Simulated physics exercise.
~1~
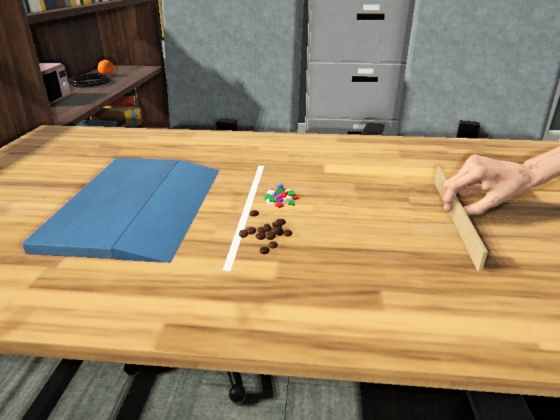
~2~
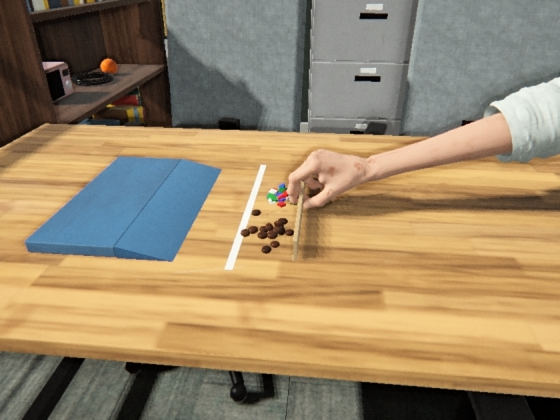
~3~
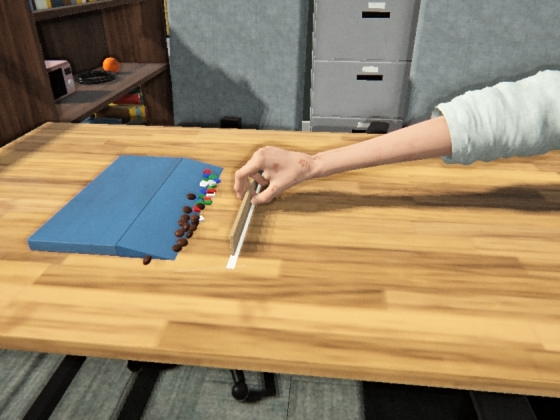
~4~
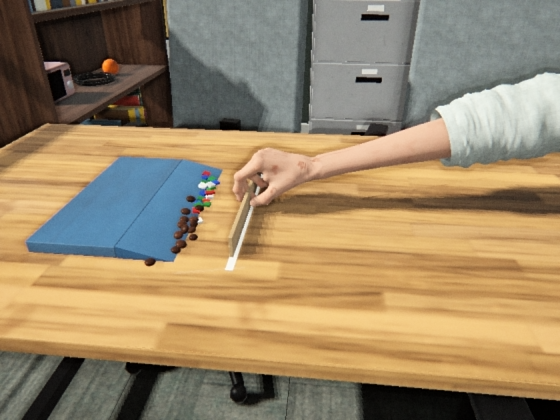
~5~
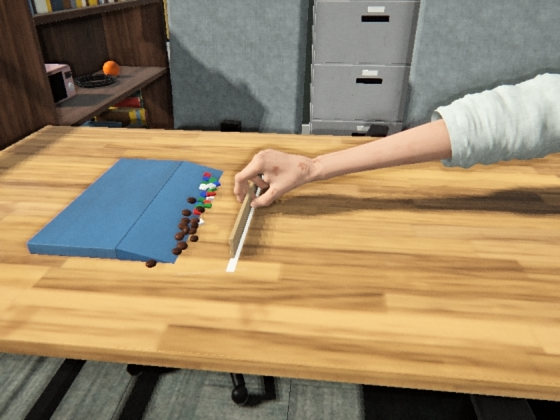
Hand sweeping brown and multicoloured pieces left with an upright card, stopping at white tape, both piles stalling partly up a blue ramp.
